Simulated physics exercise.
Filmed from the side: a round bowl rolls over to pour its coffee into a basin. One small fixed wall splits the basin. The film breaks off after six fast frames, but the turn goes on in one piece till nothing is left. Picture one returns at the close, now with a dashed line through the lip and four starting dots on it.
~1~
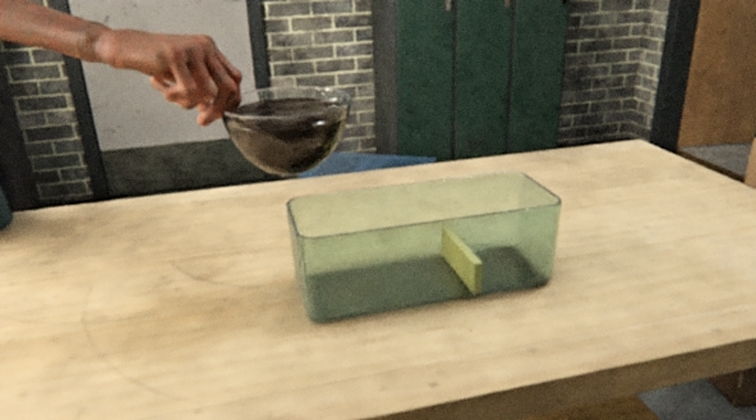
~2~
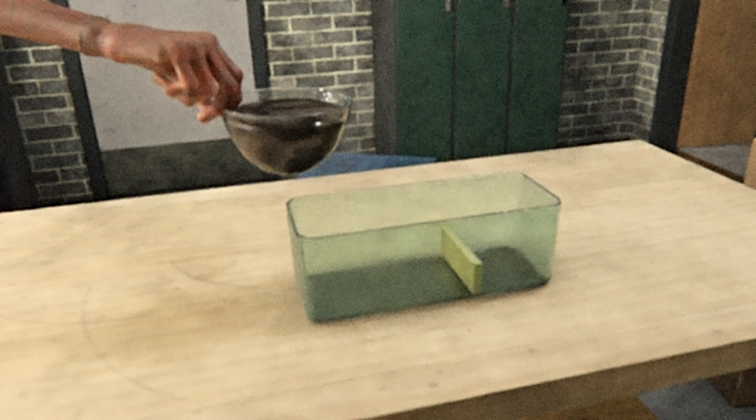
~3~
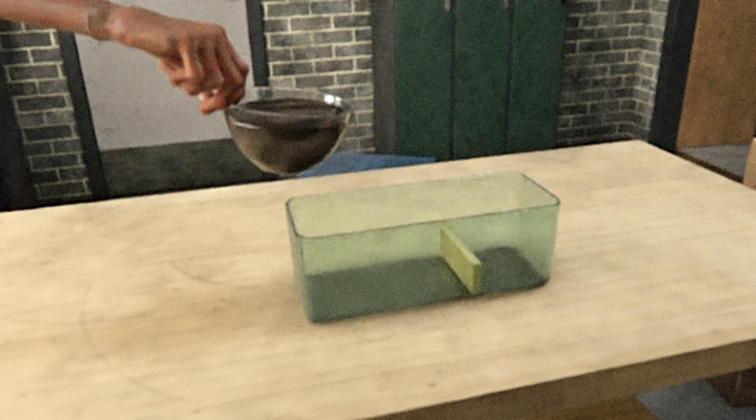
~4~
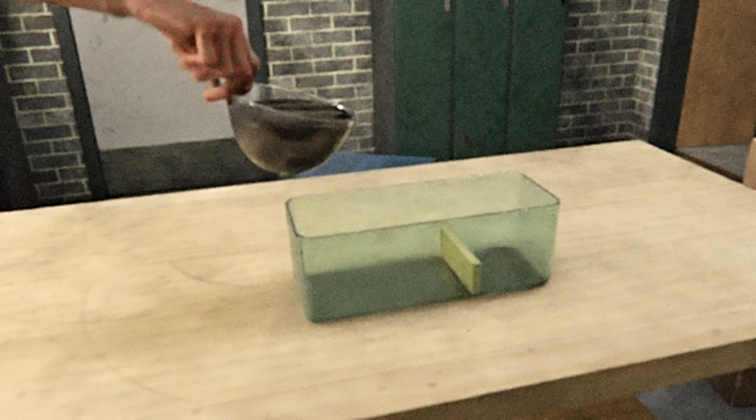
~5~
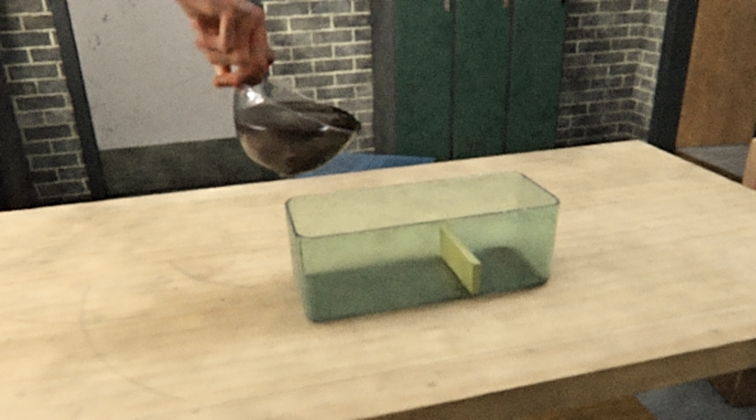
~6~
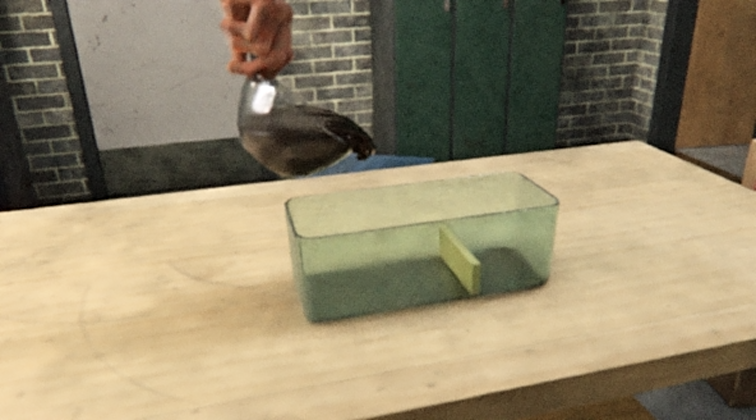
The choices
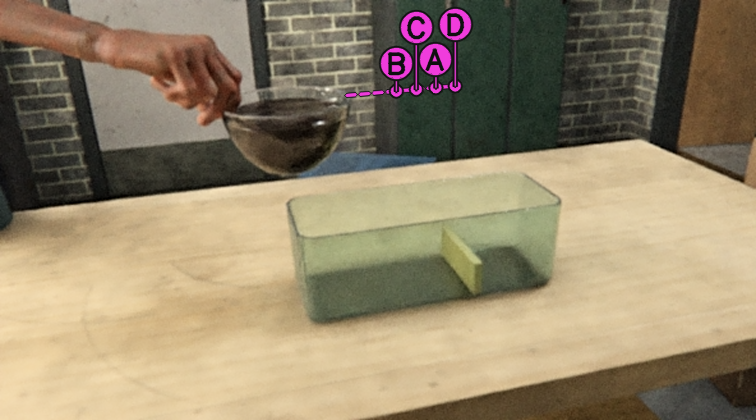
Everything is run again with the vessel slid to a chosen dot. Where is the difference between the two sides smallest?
Best: A.
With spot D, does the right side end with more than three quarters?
No.
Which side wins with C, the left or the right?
The left side.
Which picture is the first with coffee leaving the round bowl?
In picture 5.
On the marked copy, A at (435, 87); B at (396, 91); C at (416, 89); D at (455, 86).
If A is chosen, about 50 % ends left of the wall and 47 % right of it; 3 % is lost outside.
If B is chosen, about 82 % ends left of the wall and 14 % right of it; 4 % is lost outside.
If C is chosen, about 65 % ends left of the wall and 32 % right of it; 4 % is lost outside.
If D is chosen, about 32 % ends left of the wall and 63 % right of it; 5 % is lost outside.
